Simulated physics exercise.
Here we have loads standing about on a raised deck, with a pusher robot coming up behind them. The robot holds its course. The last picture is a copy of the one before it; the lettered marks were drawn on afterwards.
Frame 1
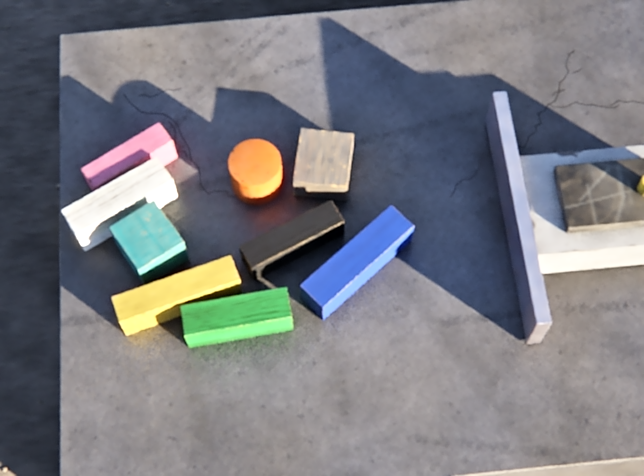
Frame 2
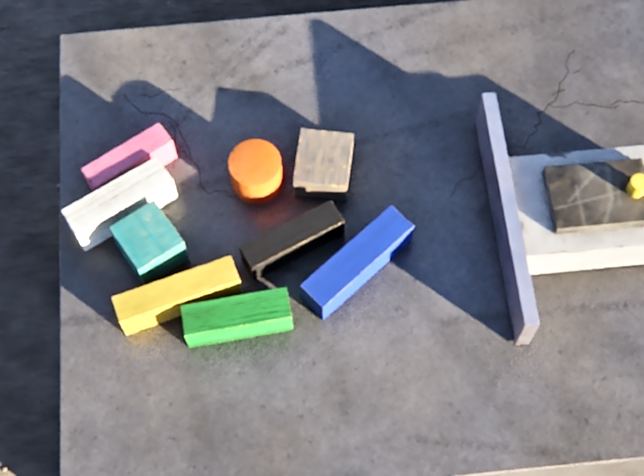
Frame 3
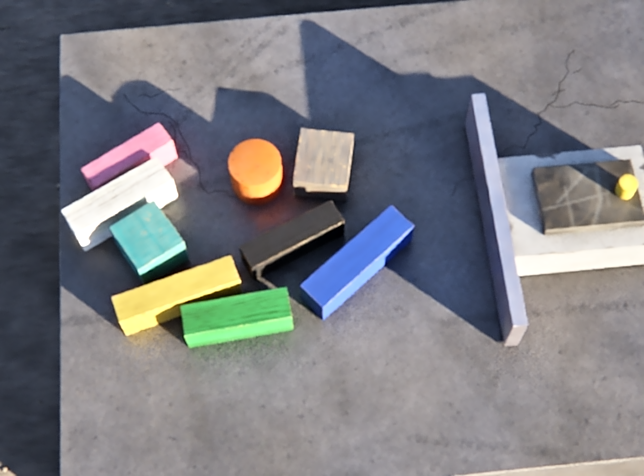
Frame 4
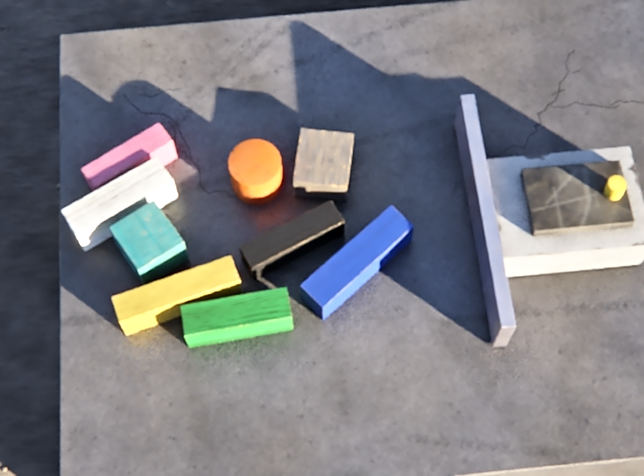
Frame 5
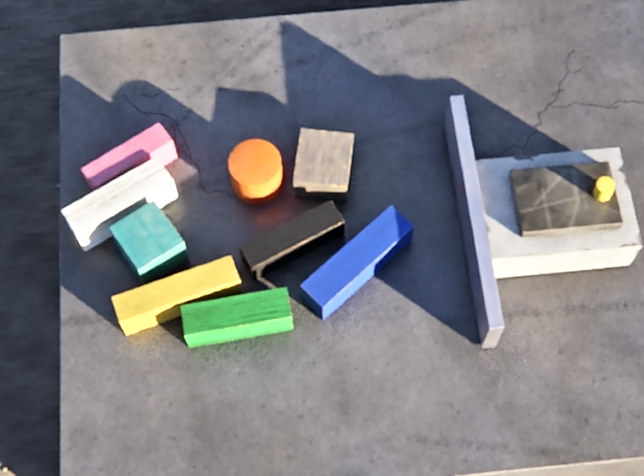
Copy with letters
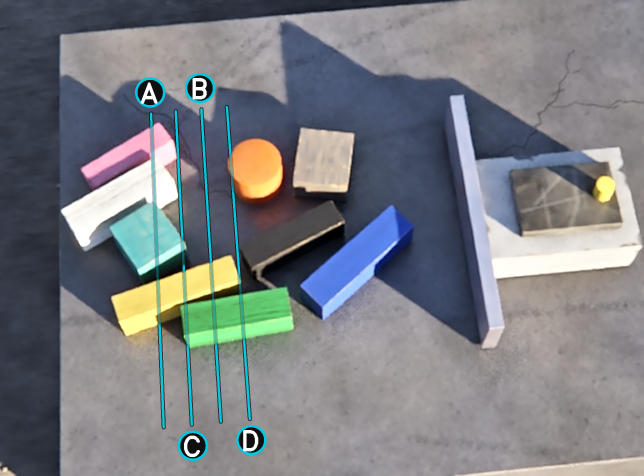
A white pusher robot with a wide pale-violet blade slides slowly and steadily left across a cracked grey deck, seen from high above by a still camera. Left of it, pink, white, yellow, green, black and blue bars lie around a turquoise block, an orange cylinder and a greyish wooden crate. These loads stay motionless as the robot's shadow creeps left with it.
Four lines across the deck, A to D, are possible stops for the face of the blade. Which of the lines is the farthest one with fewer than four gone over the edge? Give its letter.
It should halt at A.
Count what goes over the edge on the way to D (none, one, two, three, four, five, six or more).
By then, none.
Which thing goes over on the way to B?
The white stick.
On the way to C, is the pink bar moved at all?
By then, yes.
On the copy, A at (157, 261); B at (210, 256); C at (183, 258); D at (238, 253).
On A. First, robot (442, 209); green stick (225, 327); blue stick (316, 284).
Then, robot (328, 220); white stick (79, 217); yellow bar (99, 318).
Finally, robot (239, 228); white stick over the edge; yellow bar over the edge; two fallen.
By contrast, B is within the limit but short; C is within the limit but short; D is within the limit but short.
